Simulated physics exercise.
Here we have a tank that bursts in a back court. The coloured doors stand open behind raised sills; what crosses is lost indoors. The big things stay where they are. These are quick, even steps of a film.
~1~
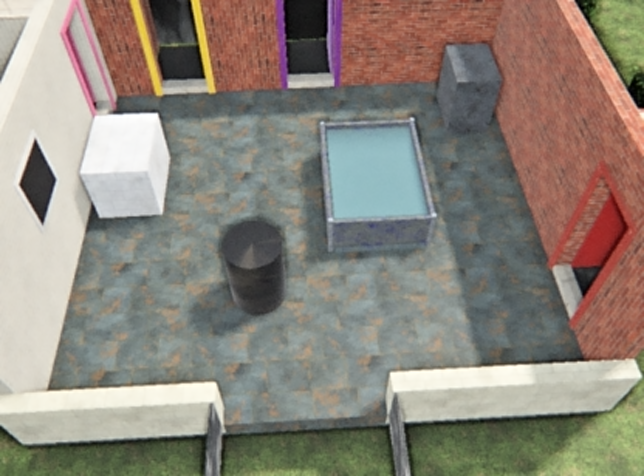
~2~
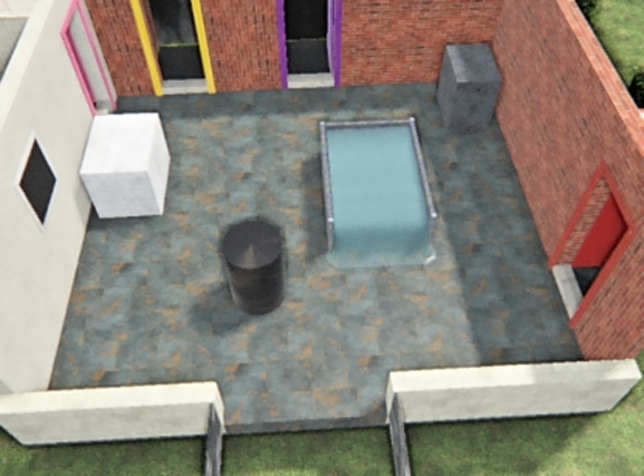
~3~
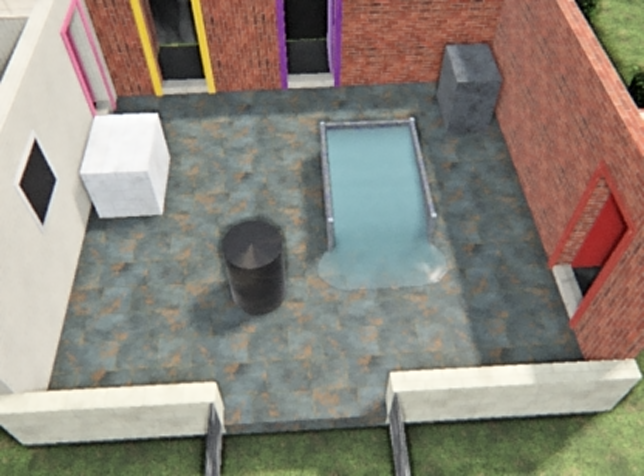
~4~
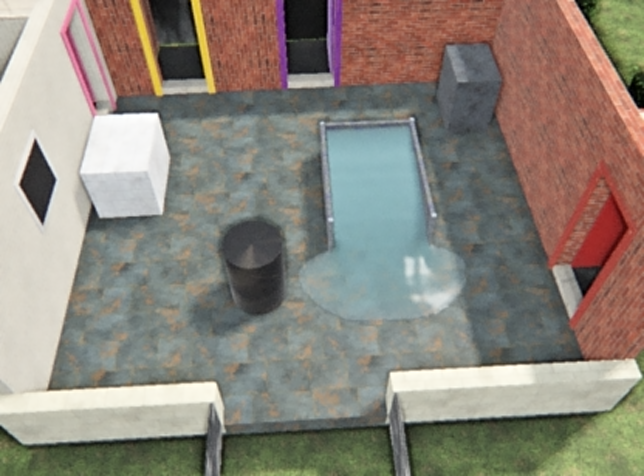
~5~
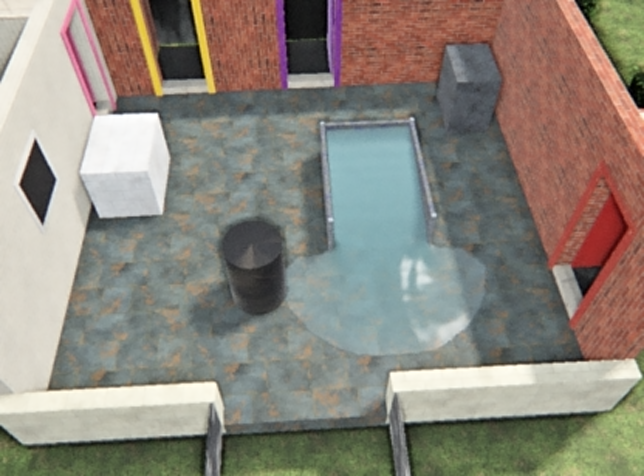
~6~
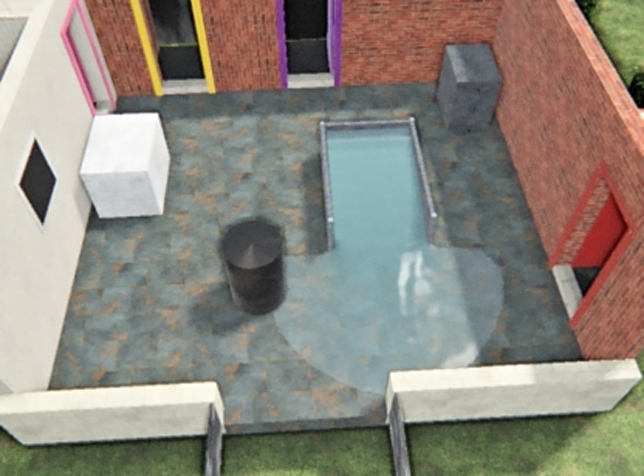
In a walled back court with coloured doorways, a rectangular tank of still water stands near a dark barrel. The tank's near side gives way and water pours onto the stone paving, then fans out in a widening, rounded sheet, spreading past the barrel's base and up to the low front wall.
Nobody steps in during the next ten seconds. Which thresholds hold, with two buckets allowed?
The purple door admits no more than that; the pink door admits no more than that; the red door admits no more than that; the yellow door admits no more than that.
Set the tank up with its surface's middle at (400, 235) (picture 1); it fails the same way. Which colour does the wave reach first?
The one in red.
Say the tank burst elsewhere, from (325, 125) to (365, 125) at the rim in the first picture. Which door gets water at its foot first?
I say the one in purple.
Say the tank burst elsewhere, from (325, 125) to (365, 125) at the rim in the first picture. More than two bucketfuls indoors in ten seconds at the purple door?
One by one: Purple goes over.
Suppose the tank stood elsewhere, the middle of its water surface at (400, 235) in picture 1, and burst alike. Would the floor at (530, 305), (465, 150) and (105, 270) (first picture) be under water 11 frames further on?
In that order: Flooded, no water, free of water.
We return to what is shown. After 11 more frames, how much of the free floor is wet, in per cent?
Close to 25 %.
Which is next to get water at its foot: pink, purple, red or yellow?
It is the one in red.
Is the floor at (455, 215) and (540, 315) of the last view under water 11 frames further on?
In turn: Free of water, under water.
A moment on, water covers 20 % of the floor; the purple door not reached, the pink door not reached, the red door not reached, the yellow door not reached.
Next, water covers 25 % of the floor; the purple door not reached, the pink door not reached, the red door wet at the sill, nothing in, the yellow door not reached.
Then, water covers 35 % of the floor; the purple door not reached, the pink door not reached, the red door wet at the sill, nothing in, the yellow door not reached.
Later, water covers 50 % of the floor; the purple door not reached, the pink door not reached, the red door under two buckets in, the yellow door not reached.
In the end, water covers 70 % of the floor; the purple door wet at the sill, nothing in, the pink door not reached, the red door under two buckets in, the yellow door wet at the sill, nothing in.
